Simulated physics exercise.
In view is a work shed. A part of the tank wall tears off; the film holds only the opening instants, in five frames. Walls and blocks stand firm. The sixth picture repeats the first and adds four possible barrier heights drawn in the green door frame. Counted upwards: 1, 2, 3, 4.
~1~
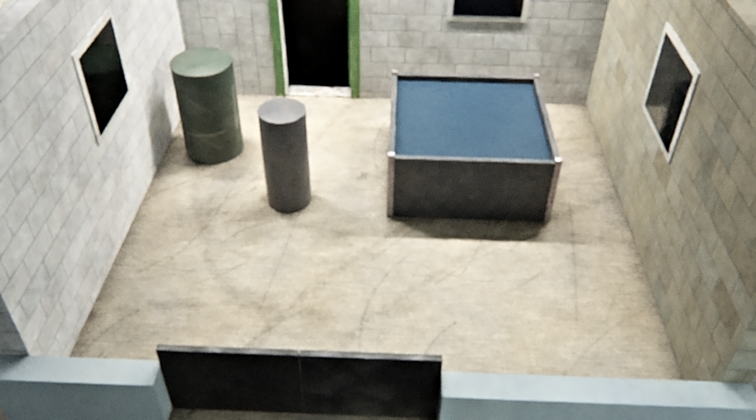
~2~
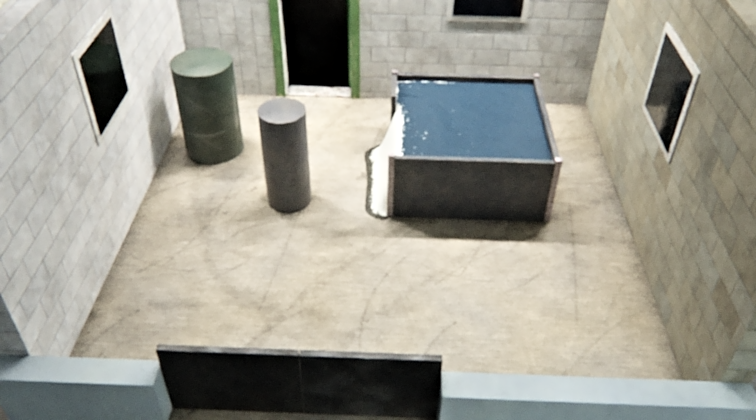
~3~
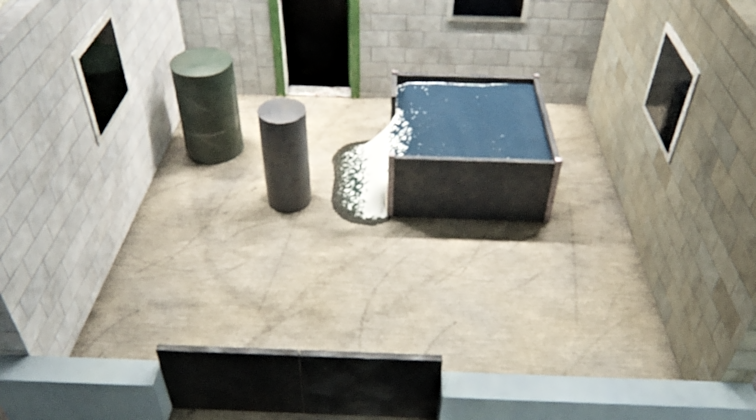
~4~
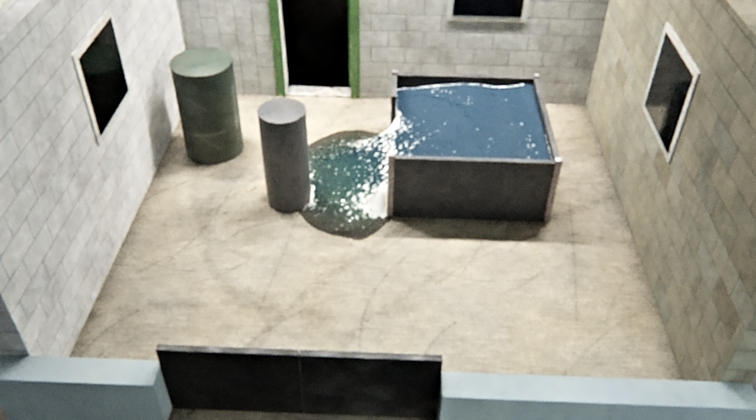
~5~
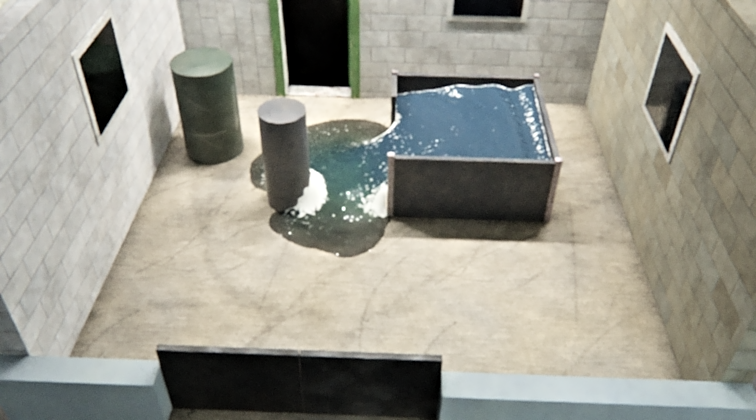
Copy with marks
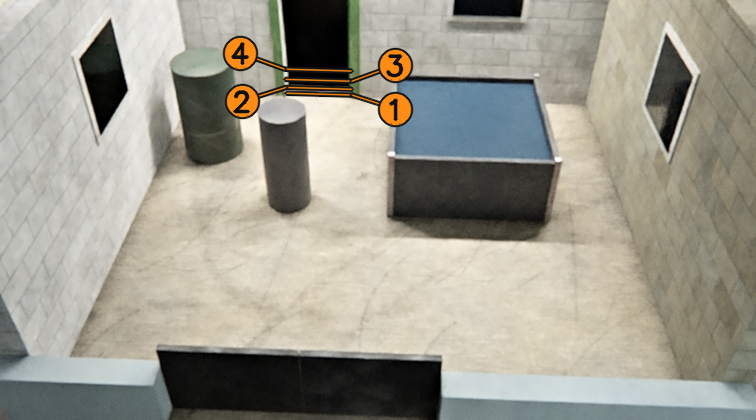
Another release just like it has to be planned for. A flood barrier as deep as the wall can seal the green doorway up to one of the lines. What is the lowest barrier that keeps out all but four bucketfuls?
Height 2 just does it.
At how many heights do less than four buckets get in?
Three of them.
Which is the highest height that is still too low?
1.
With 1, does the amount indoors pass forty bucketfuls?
No.
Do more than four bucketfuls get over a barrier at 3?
No.
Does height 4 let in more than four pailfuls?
No.
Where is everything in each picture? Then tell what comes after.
Water in the tank at rest, its middle at (469, 120); foot of the green doorway at (319, 97); shut gate at (300, 362).
Water covers 1 % of the ground and shows as far out as (383, 198).
Water covers 4 % of the ground and shows as far out as (353, 147).
Water covers 7 % of the ground and shows as far out as (307, 211).
Water covers 12 % of the ground and shows as far out as (314, 236).
On the marked copy, 1 at (319, 94); 2 at (318, 88); 3 at (318, 80); 4 at (318, 70); from the bottom up 1, 2, 3, 4.
If 1 is chosen, about 14 bucketfuls get in.
If 2 is chosen, a bucket or two gets in.
If 3 is chosen, nothing gets over.
If 4 is chosen, nothing gets over.
